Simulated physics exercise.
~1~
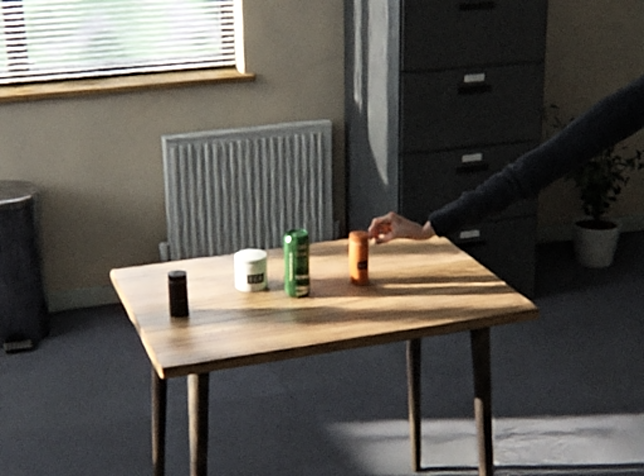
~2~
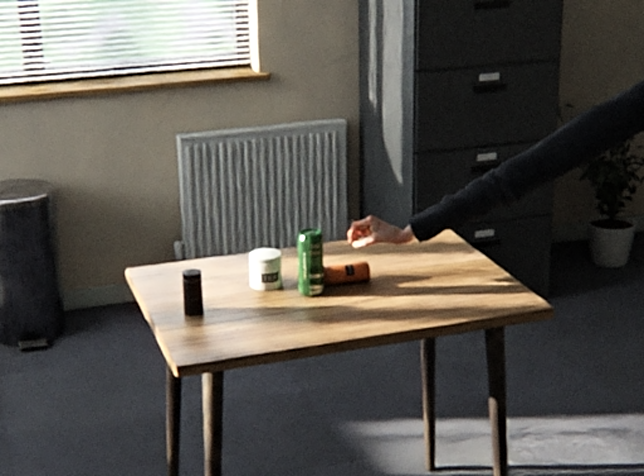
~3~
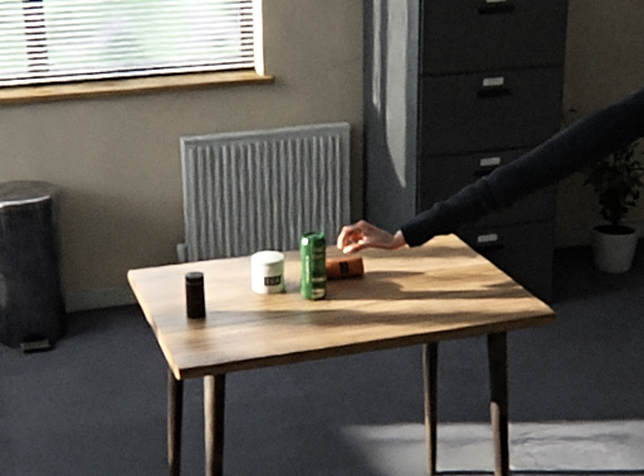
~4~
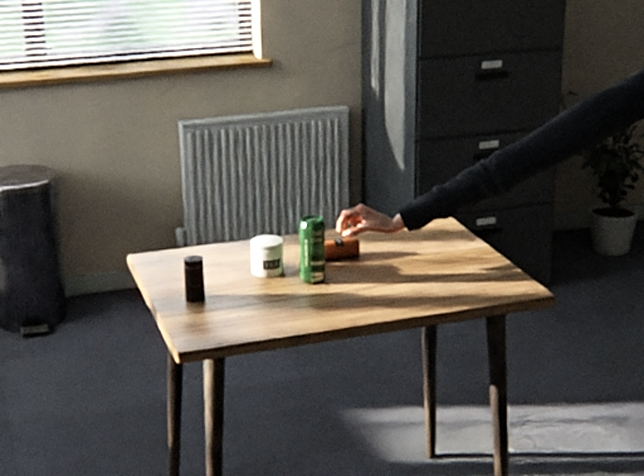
In a sunlit office seen from slightly above by a gently swaying camera, a wooden table stands before a radiator, with blinds to the left and a dark filing cabinet behind. On it, from left to right, are a small black shaker, a white jar, a green can and an upright orange shaker. A dark-sleeved arm reaches in from the right, its hand at the orange shaker. The shaker topples left and lies on its side by the can. The hand stays just above it, and the other things remain standing.
